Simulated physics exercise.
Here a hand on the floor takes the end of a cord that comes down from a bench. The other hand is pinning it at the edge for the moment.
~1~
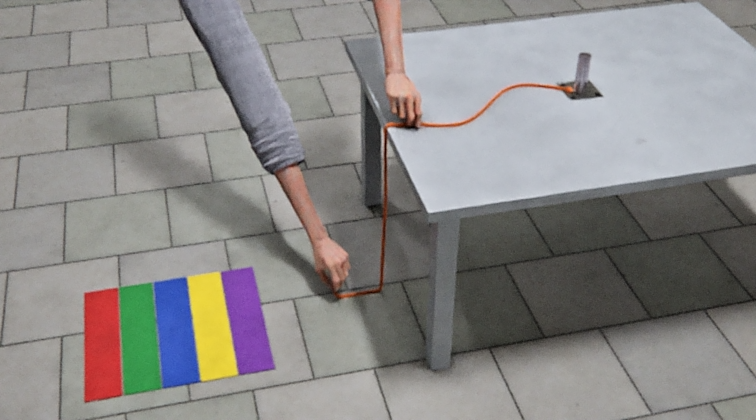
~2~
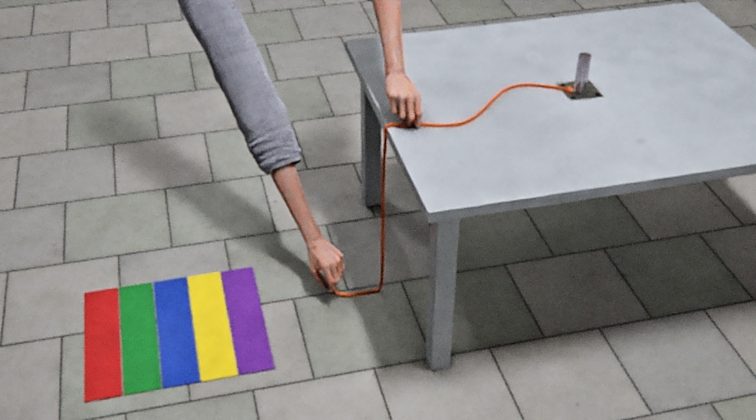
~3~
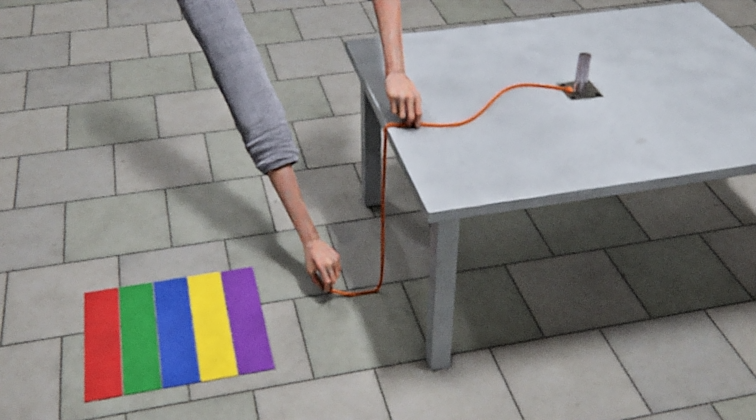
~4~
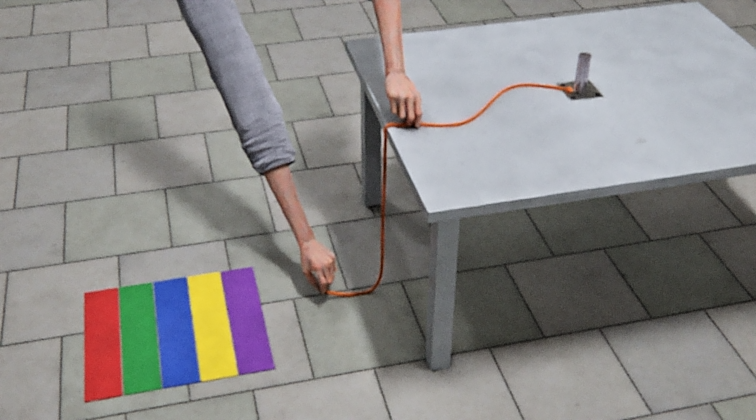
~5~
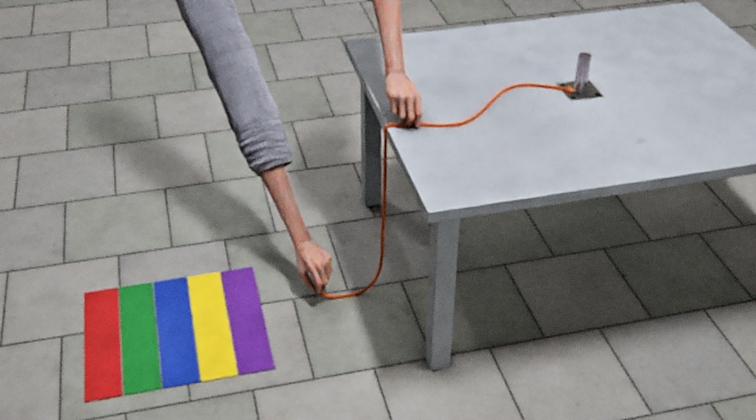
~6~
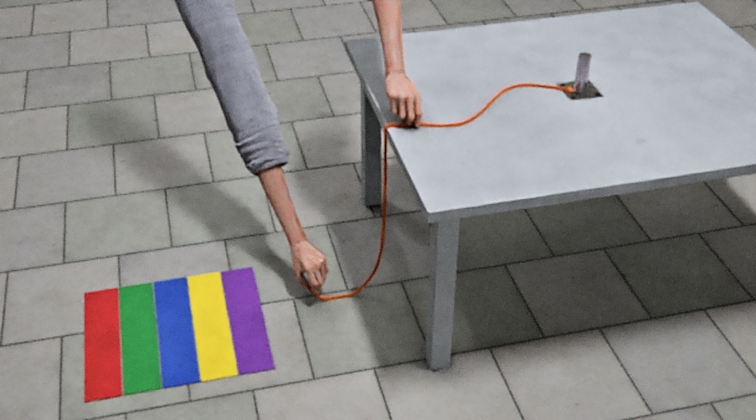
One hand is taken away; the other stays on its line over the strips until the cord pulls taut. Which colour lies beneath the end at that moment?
Blue.
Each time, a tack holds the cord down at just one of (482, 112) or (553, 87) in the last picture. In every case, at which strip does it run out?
You'd see yellow the first time and blue the second.
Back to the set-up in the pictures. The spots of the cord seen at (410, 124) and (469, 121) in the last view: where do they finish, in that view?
First point (383, 131), second point (440, 115).
Soon after, end near (239, 302); over purple.
After that, end near (199, 309); over yellow.
At the stop, end near (175, 313); over blue. It gets as far as the blue strip.
